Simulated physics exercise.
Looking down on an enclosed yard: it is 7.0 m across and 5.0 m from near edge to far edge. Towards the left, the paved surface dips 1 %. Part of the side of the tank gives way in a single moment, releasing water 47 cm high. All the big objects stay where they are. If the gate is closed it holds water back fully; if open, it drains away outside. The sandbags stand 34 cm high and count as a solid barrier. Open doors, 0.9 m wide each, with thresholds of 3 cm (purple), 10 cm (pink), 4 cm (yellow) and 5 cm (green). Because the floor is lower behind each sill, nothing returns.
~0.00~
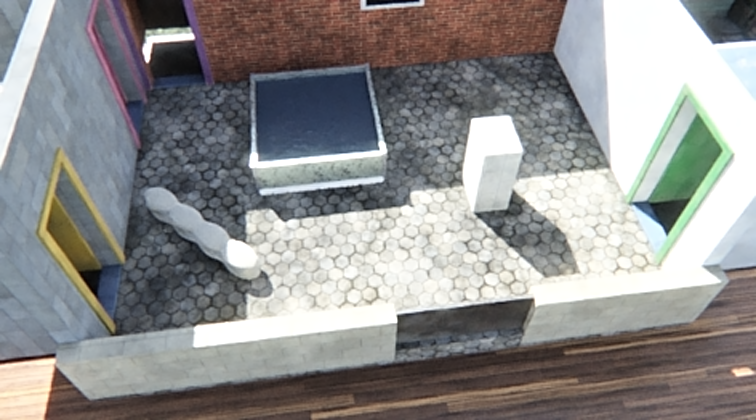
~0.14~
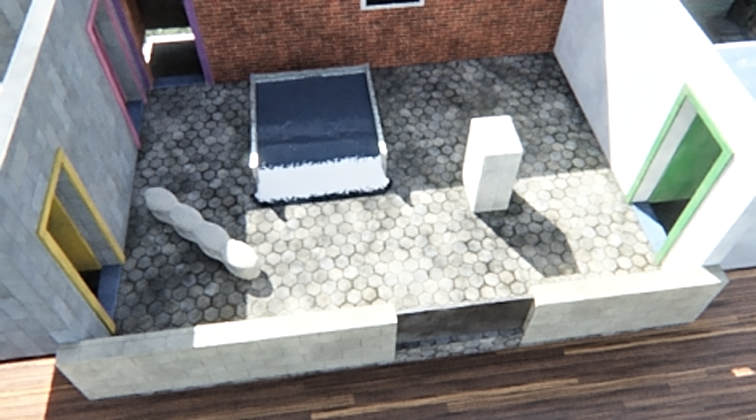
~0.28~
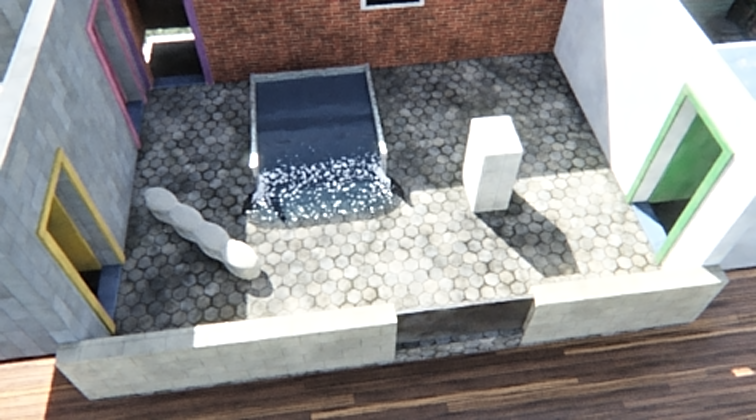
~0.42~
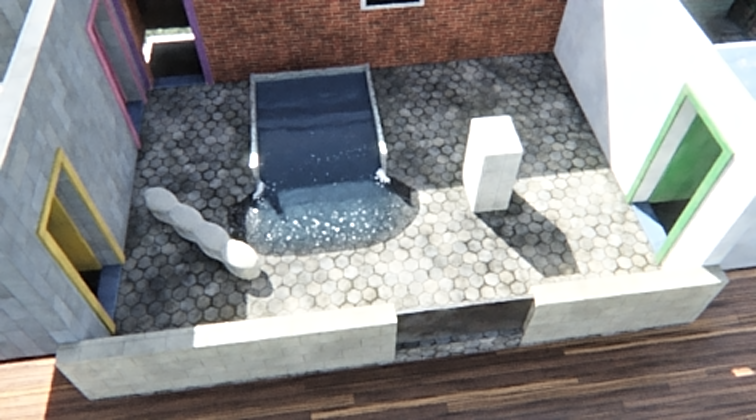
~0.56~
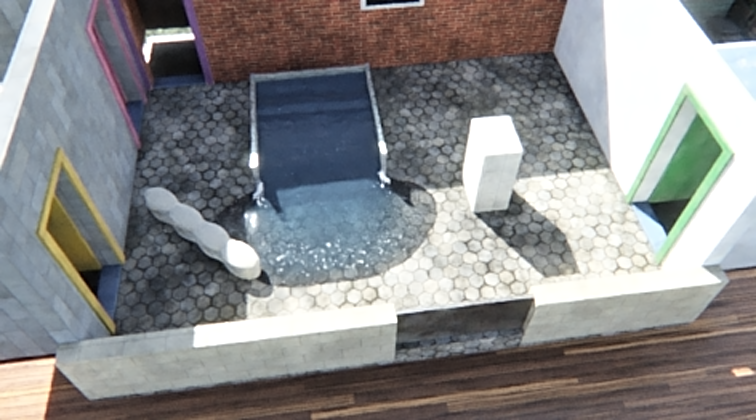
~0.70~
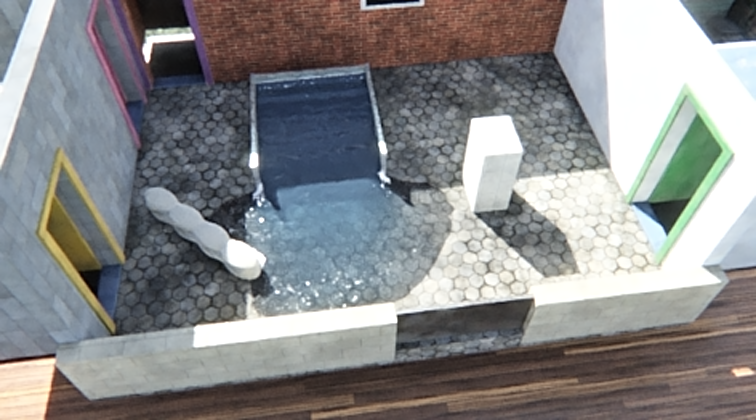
At first, a raised rectangular tank of dark water sits still in a paved yard, between a lumpy pale barrier and a white block. Its near side gives way and water drops out in a foaming sheet, then fans across the paving, reaching the pale barrier and the low front wall.
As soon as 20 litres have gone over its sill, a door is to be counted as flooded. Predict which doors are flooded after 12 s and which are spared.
In the end at the purple door the water let in will surpass the limit. At the pink door the water let in will remain short of the limit. At the yellow door the water let in will surpass the limit. At the green door the water let in will surpass the limit.
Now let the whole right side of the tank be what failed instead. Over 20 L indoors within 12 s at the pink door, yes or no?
Against the limit, pink does not exceed it.
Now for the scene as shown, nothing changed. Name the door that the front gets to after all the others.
That would be the purple door, last of all.
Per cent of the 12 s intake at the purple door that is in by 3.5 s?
Roughly 0%.
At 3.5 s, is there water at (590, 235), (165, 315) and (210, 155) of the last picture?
Well, the first is drenched, the next drenched, the last drenched.
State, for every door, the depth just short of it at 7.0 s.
Depths in cm: Purple 7, pink 3, yellow 9, green 7.
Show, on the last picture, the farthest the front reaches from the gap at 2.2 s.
I'd put it close to (593, 306).
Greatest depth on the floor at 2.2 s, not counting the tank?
About 30 cm at most.
After 1.4 s water covers 25 % of the floor and is deepest (30 cm) near (307, 343); purple door not reached, pink door not reached, yellow door not reached, green door not reached.
After 2.2 s water covers 35 % of the floor and is deepest (30 cm) near (307, 343); purple door not reached, pink door not reached, yellow door not reached, green door not reached.
After 3.5 s water covers 55 % of the floor and is deepest (22 cm) near (108, 369); purple door not reached, pink door 3 cm at the sill, 0 L in, yellow door 12 cm at the sill, 24 L in, green door 10 cm at the sill, 1 L in.
After 7.0 s water covers 85 % of the floor and is deepest (10 cm) near (126, 244); purple door 7 cm at the sill, 39 L in, pink door 3 cm at the sill, 0 L in, yellow door 9 cm at the sill, 108 L in, green door 7 cm at the sill, 62 L in.
After 12.0 s water covers 95 % of the floor and is deepest (8 cm) near (189, 112); purple door 6 cm at the sill, 80 L in, pink door 5 cm at the sill, 0 L in, yellow door 6 cm at the sill, 145 L in, green door 1 cm at the sill, 65 L in.
